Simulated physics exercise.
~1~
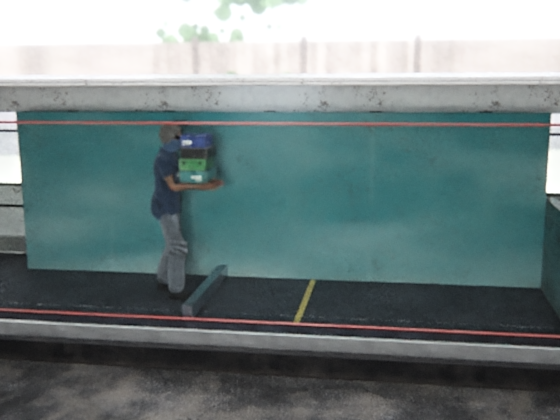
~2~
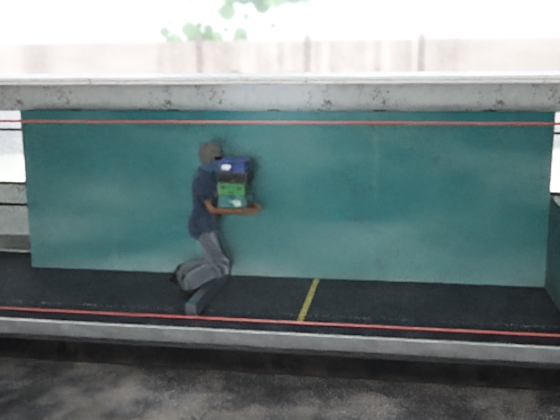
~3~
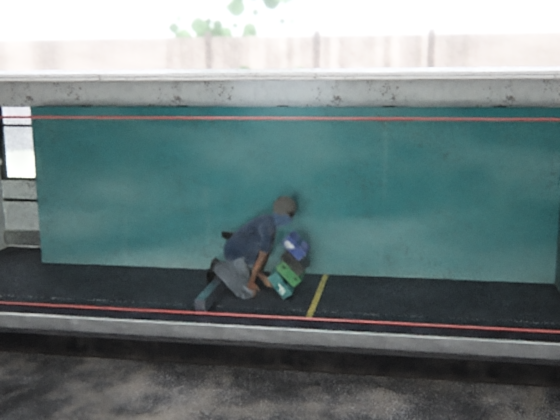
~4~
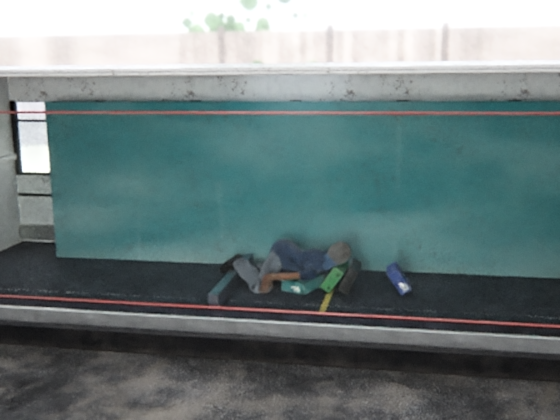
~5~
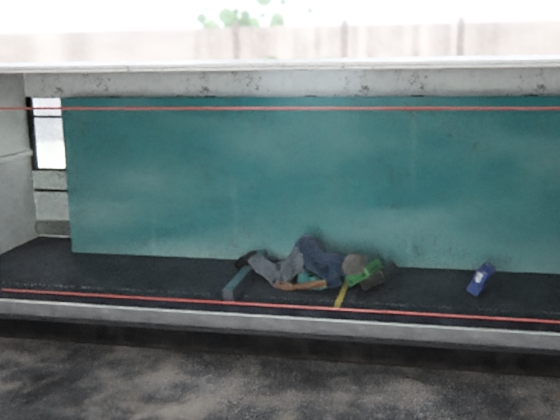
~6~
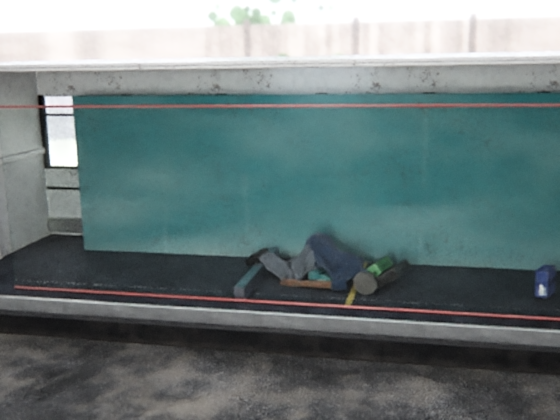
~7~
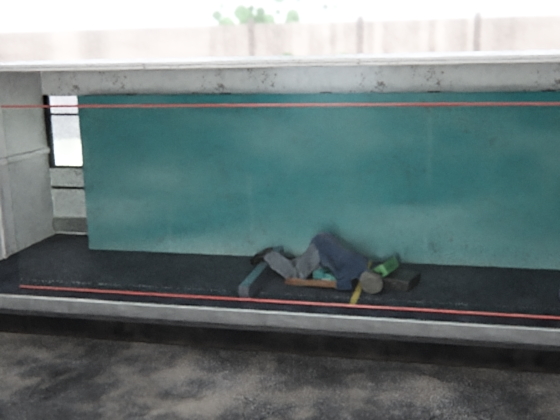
A person carrying a stack of boxes toppled forward over a low rail and collapsed onto the dark floor, ending up lying still among the spilled boxes beside a yellow line, while the blue one tumbled off to the right and out of view.
